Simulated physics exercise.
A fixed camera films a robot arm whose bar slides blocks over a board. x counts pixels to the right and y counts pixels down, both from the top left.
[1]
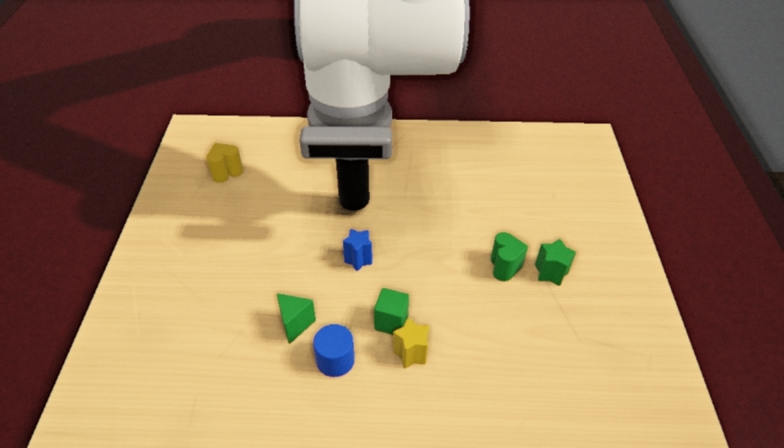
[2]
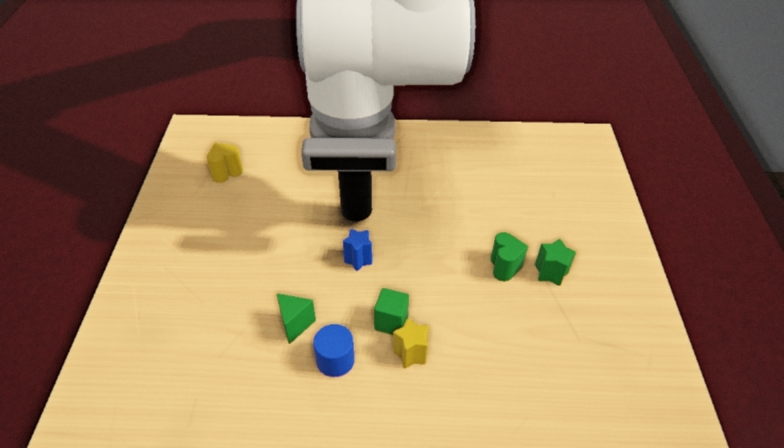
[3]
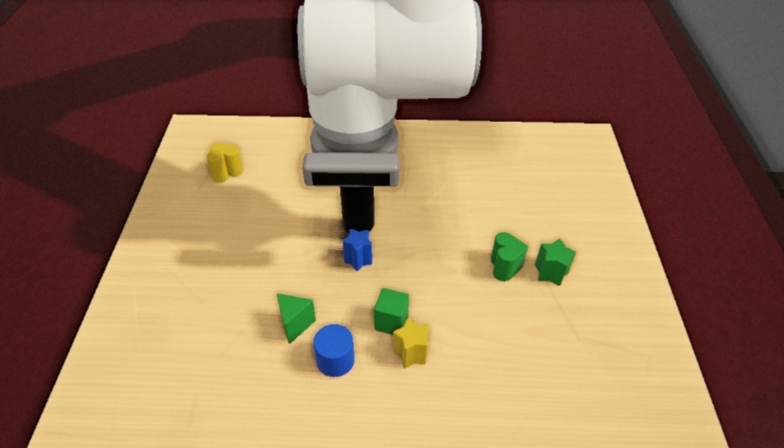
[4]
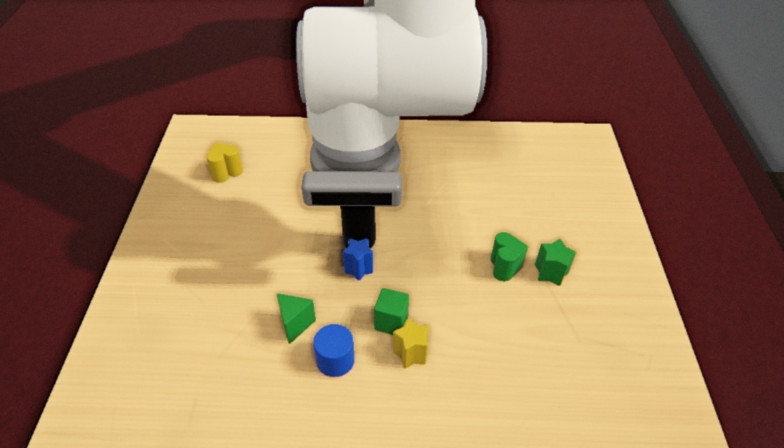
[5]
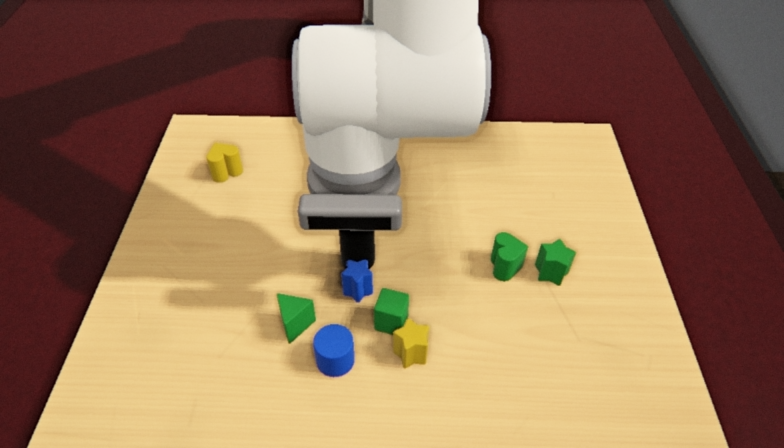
On a light wooden table scattered with small green, blue and yellow blocks, a white robot arm moved its black tip forward to the blue star and pushed it toward the blocks nearby.
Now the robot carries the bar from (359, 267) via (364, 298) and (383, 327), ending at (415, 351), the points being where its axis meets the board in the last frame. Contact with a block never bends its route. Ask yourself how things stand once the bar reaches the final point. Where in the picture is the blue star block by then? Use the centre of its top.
I predict (368, 334).
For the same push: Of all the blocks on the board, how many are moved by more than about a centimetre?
Displaced: Three or more.
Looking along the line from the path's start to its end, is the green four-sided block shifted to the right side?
That would be a no.
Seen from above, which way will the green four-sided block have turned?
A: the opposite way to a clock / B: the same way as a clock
A: The opposite way to a clock.
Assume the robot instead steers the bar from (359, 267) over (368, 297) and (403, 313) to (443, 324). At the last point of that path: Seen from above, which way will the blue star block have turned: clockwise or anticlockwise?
Looking down: Clockwise.
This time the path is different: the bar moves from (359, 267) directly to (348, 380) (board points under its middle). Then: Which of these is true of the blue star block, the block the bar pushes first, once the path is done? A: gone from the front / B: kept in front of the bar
That would be B.
What follows on the original path. One third of the way, bar (364, 291); blue star block (361, 303).
Two thirds of the way, bar (384, 322); blue star block (365, 331), turned 35° clockwise; green four-sided block (420, 324), turned 30° anticlockwise; yellow star block (430, 350), turned 35° clockwise.
At the end, bar (415, 344); blue disc in place; blue star block (368, 334), turned 55° clockwise; green four-sided block (455, 339), turned 60° anticlockwise; yellow star block (445, 369), turned 70° clockwise.
